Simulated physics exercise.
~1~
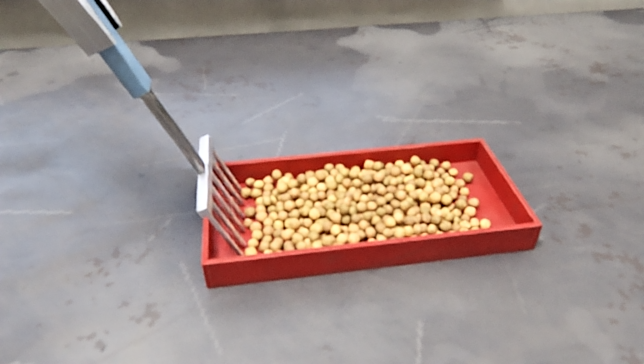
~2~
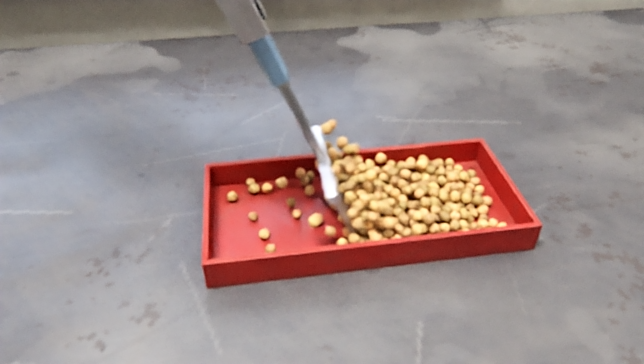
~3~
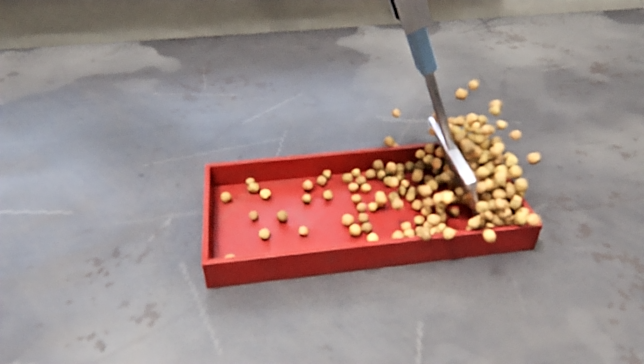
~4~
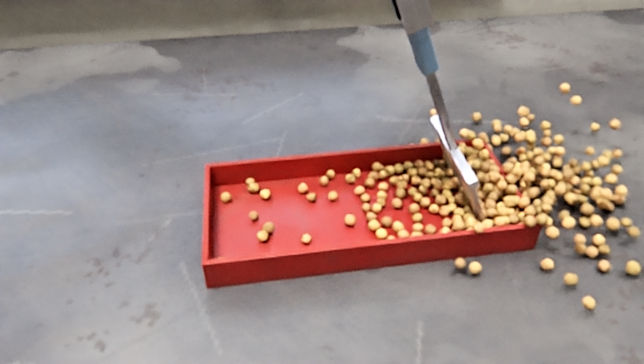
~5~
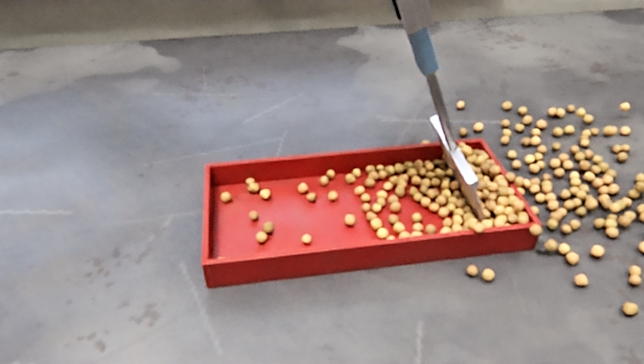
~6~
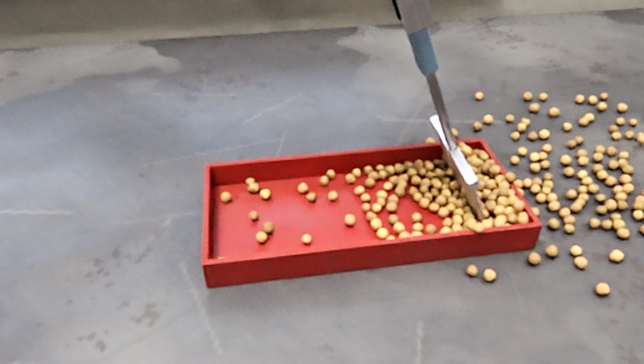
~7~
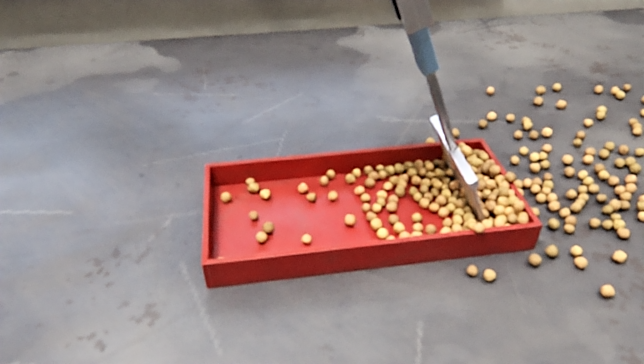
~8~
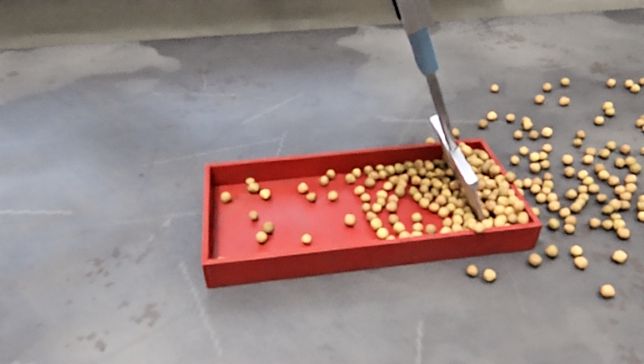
On a scuffed grey surface, a fork held by a robot arm swept chickpeas rightward through a shallow red tray, piling them up until many spilled over the far end and scattered, while the fork stopped among those still heaped inside.
